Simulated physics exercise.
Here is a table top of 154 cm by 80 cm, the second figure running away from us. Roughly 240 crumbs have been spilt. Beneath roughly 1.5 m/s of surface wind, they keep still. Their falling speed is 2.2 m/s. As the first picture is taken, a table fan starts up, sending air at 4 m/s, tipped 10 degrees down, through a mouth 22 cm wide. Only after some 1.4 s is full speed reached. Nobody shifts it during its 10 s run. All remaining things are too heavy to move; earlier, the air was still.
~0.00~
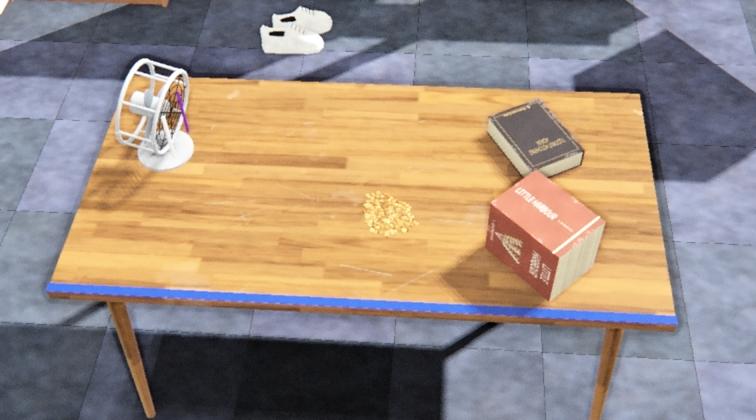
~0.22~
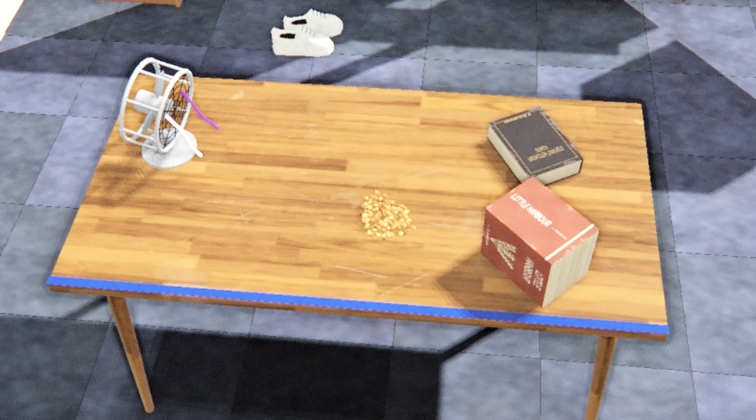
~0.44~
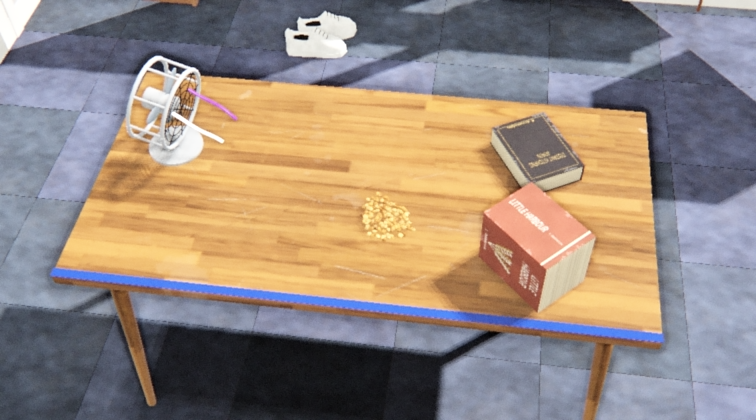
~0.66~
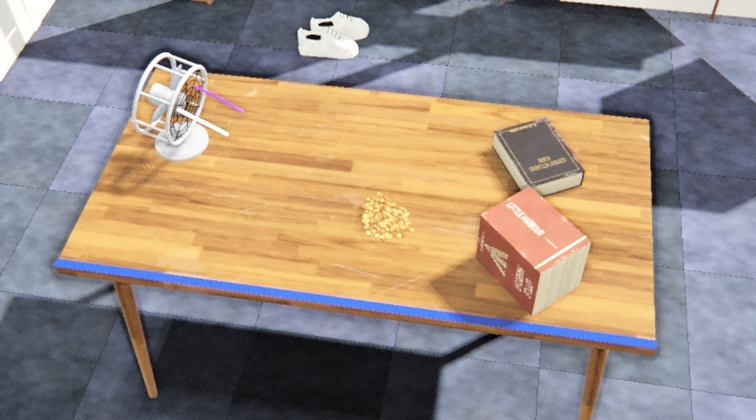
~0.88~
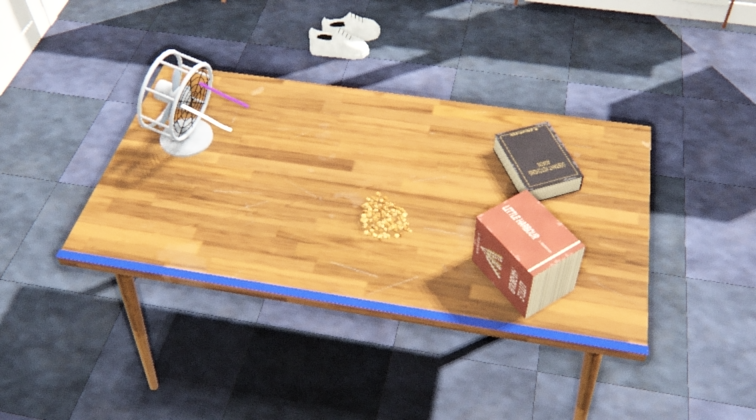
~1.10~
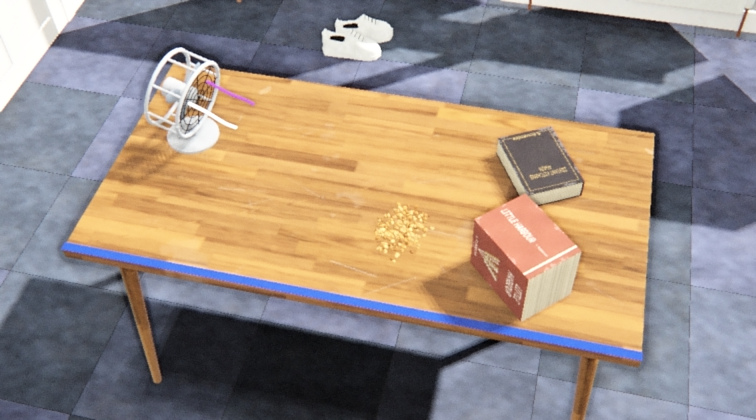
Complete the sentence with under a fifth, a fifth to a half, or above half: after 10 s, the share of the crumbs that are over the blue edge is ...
After 10 s, the share is above half.
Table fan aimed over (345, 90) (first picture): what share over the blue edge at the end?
That way the share would be roughly 0 %.
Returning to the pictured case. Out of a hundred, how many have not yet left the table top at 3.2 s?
I'd estimate about 20 per cent.
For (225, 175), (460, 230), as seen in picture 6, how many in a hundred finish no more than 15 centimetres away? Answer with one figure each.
I would say around 0 % and 10 % respectively.
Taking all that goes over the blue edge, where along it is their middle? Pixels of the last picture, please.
Near (479, 330).
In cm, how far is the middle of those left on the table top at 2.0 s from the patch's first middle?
It works out to close to 30 cm.
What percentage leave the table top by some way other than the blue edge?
Roughly 20 per cent.
After 2.0 s the count stands so, 65 % are over the blue edge; the middle of those still in play is near (494, 252).
After 3.2 s the count stands so, 65 % are over the blue edge; the middle of those still in play is near (483, 251).
After 5.5 s the count stands so, 65 % are over the blue edge; the middle of those still in play is near (481, 254).
After 10.0 s, at the end, 65 % are over the blue edge.
